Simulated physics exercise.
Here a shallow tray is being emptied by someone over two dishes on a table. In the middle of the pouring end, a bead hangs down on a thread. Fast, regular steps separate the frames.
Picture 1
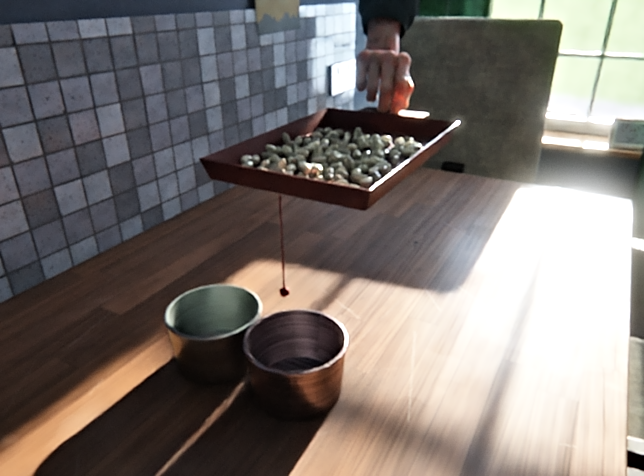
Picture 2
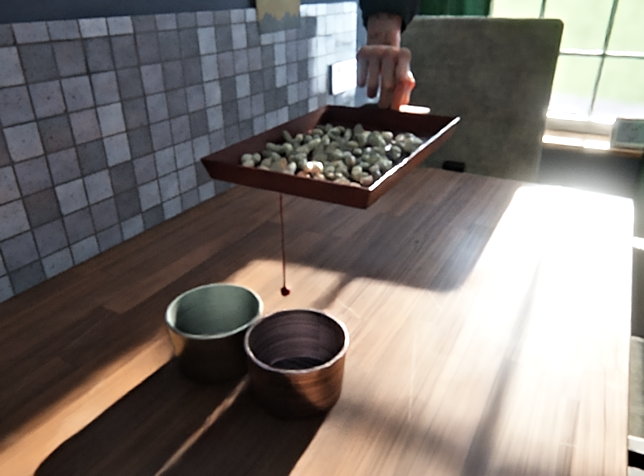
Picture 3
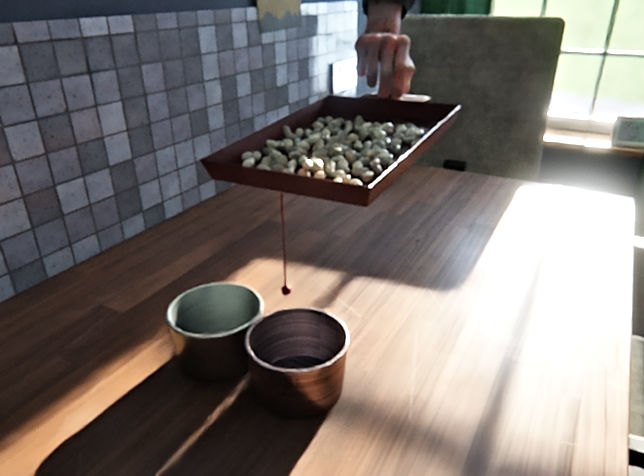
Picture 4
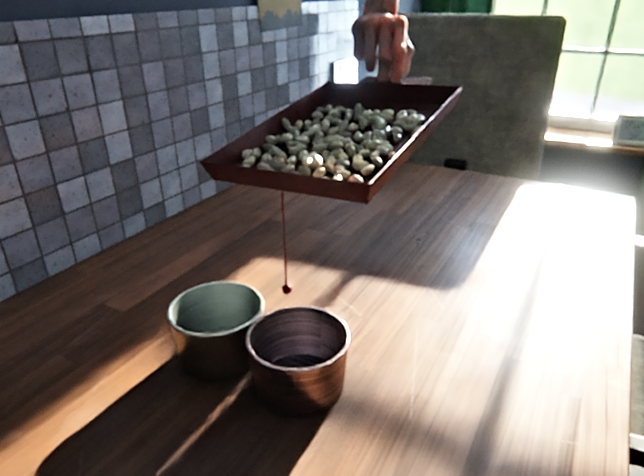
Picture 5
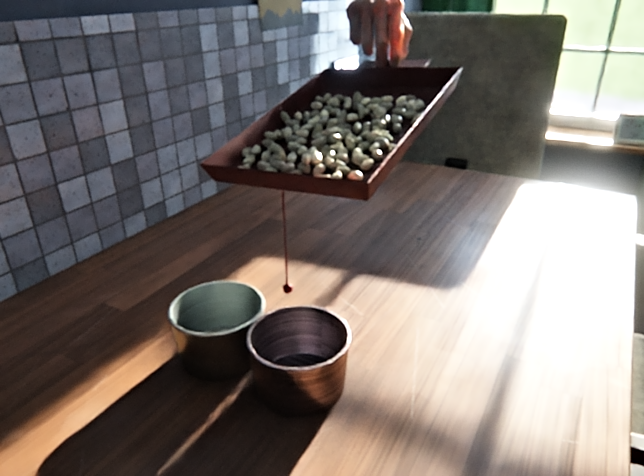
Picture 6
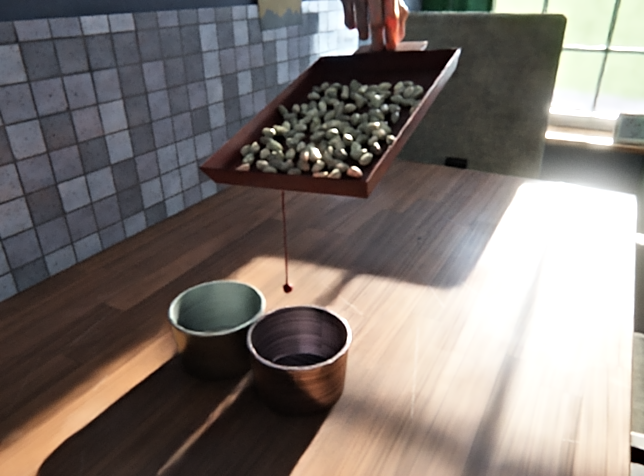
Shallow tray of white beans tilting steadily as a hand raises its far end above two dishes on a wooden table.
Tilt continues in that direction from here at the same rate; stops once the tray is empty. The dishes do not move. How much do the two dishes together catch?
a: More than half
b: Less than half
a, more than half.
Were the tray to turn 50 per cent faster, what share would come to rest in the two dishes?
Something like 70 percent, give or take.
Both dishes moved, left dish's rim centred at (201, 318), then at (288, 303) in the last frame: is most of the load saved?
Try 1: The greater share; try 2: A lesser share.
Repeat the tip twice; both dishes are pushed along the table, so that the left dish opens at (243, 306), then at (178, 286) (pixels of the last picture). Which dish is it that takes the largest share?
Result, first place: The lefthand one; second place: The righthand one.
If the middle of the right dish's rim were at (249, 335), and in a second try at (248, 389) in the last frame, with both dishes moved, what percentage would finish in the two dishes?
Respectively 70 % and 10 %.
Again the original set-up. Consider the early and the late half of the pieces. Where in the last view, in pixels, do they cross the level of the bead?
For the early half I get (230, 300), and for the late half (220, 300).
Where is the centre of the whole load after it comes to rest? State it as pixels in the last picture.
Near (224, 347).
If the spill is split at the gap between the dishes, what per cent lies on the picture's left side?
Share to the left: Near 90 per cent.
Soon after the last picture, tray tipped steeply; all on the tray.
A little later, tray tipped past a quarter turn; nearly all on the tray; a stray few in the right dish; a stray few in the left dish; a stray few in the air.
Later still, tray tipped past a quarter turn; about a quarter in the right dish; about two thirds in the left dish; about a quarter outside both.
At rest, tray tipped past a quarter turn; about a quarter in the right dish; about two thirds in the left dish; about a quarter outside both.
